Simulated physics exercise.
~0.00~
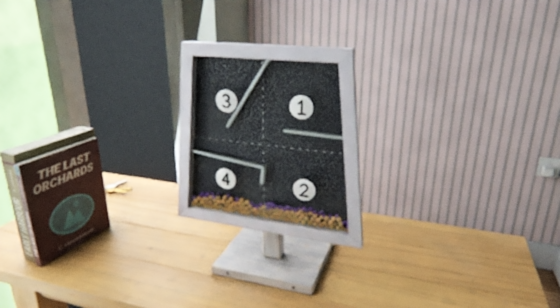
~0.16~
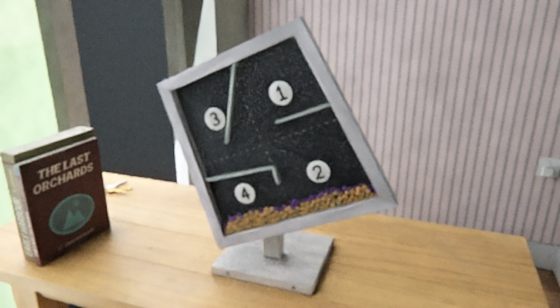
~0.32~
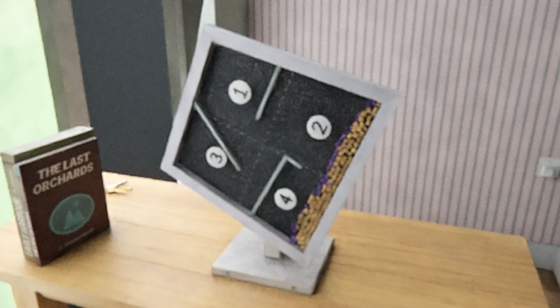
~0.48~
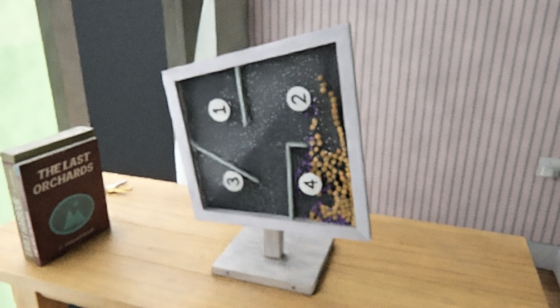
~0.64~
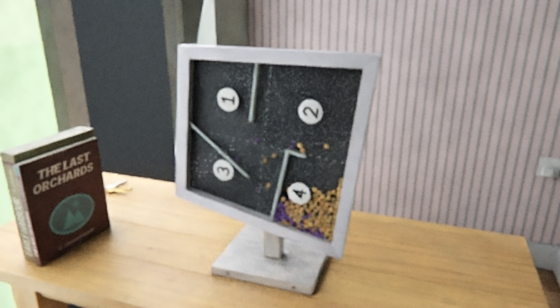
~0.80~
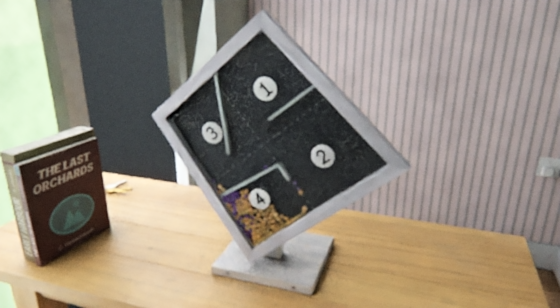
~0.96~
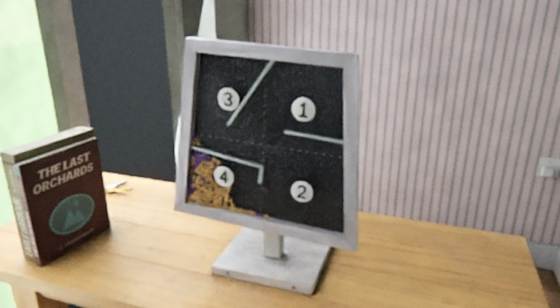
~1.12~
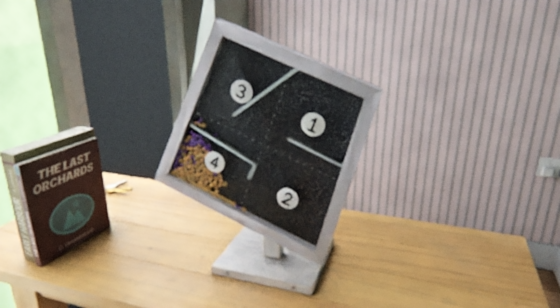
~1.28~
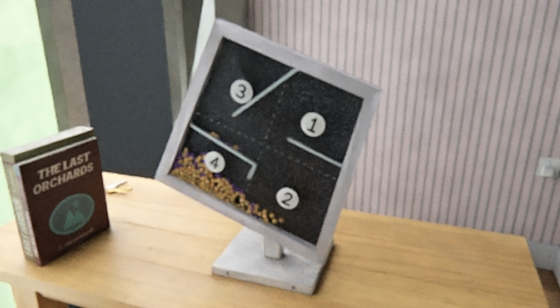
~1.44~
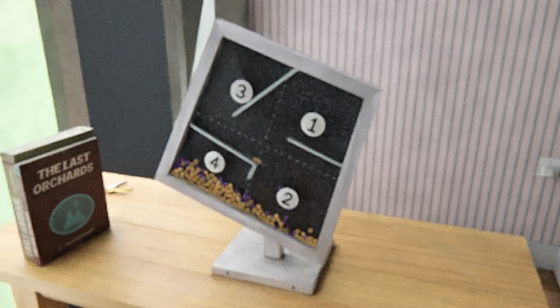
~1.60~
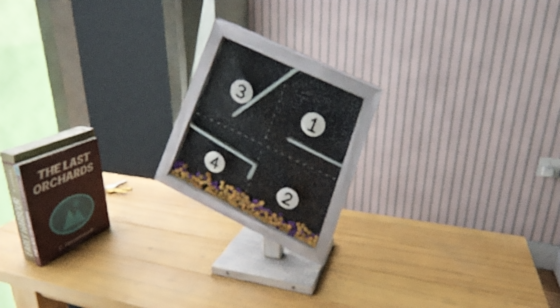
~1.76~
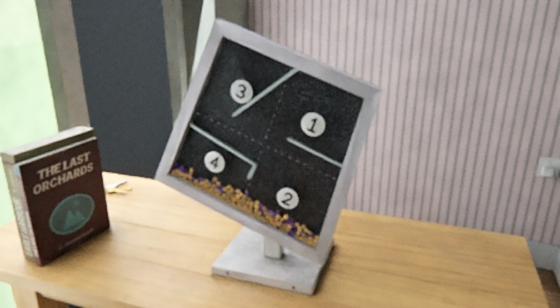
On a wooden table beside a book titled The Last Orchards, a square clear-faced case on a stand holds tan beads and smaller purple ones along its bottom edge. The case turns anticlockwise past a quarter turn, and the beads ride up the right side before sliding down around the quarter marked four. It then swings back clockwise, carrying them gathered in that quarter through level and into a slight clockwise tilt. There it stops, and the beads spill down and right along the lower edge. They settle in a thin sloping layer beneath quarters four and two.
